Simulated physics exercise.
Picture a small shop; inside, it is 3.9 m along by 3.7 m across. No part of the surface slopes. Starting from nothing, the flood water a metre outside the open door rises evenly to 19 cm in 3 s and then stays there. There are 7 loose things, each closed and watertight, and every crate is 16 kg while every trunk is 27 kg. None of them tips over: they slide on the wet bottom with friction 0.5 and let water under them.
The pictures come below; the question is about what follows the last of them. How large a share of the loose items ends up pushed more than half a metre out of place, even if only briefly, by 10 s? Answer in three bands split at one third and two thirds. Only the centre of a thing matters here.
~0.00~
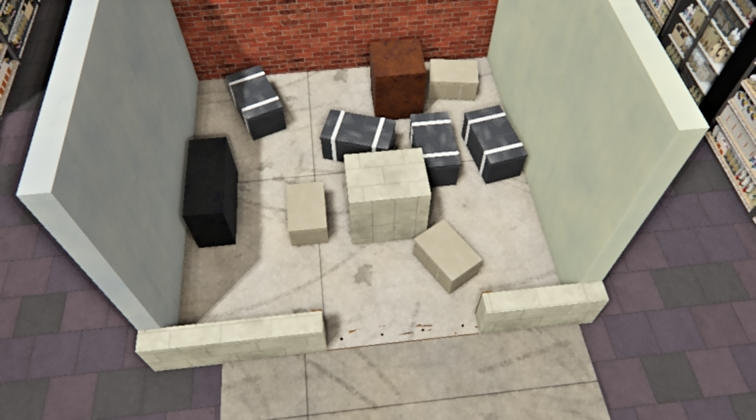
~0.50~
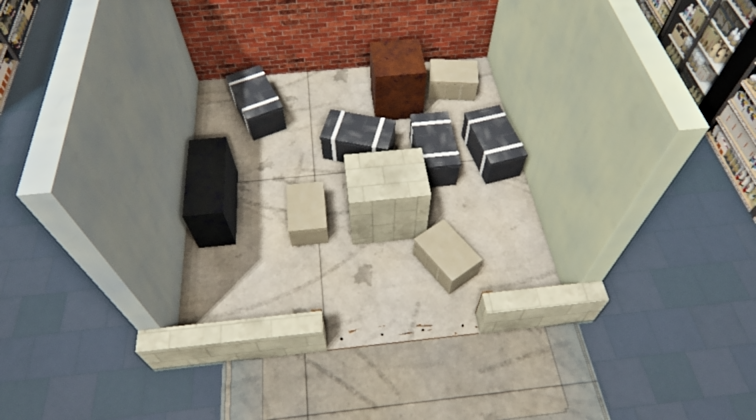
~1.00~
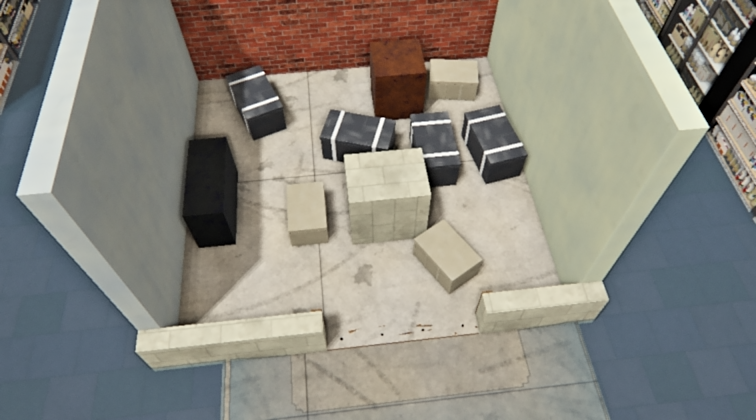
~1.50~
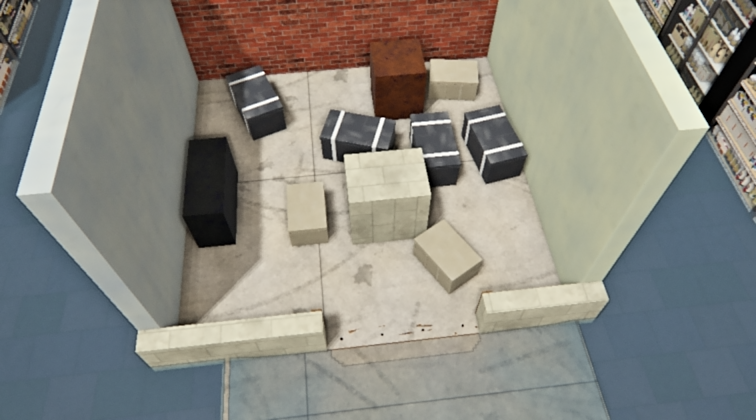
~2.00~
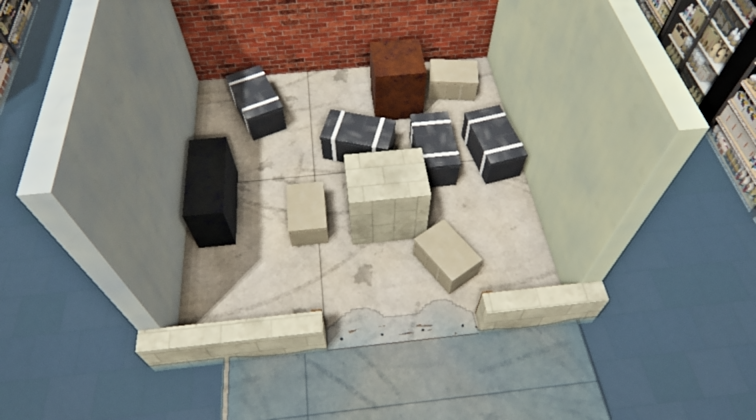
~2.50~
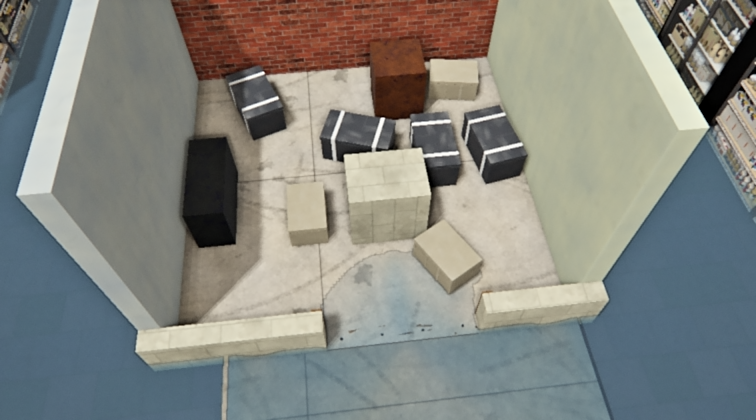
One third to two thirds.
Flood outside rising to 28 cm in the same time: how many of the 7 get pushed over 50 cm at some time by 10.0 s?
Under that setup the answer is 7.
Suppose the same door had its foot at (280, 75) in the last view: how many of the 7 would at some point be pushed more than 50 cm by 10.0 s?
The answer would then be 4.
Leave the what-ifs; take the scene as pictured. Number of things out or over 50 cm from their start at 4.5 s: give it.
The count is 1.
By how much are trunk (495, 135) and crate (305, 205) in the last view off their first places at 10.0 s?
100 cm and 200 cm respectively.
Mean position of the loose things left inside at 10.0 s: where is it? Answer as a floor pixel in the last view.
It sits at about (380, 127).
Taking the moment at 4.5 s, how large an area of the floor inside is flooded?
Somewhere around 5.5 m2, roughly.
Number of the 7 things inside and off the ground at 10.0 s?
Tally: 7 of them.
After 3.5 s 0 of 7 are over 50 cm from their spots; 0 afloat.
After 4.5 s 1 of 7 are over 50 cm from their spots; 0 afloat.
After 7.0 s 3 of 7 are over 50 cm from their spots; 1 afloat.
After 10.0 s 4 of 7 are over 50 cm from their spots, and 4 have been at some point; 7 afloat.
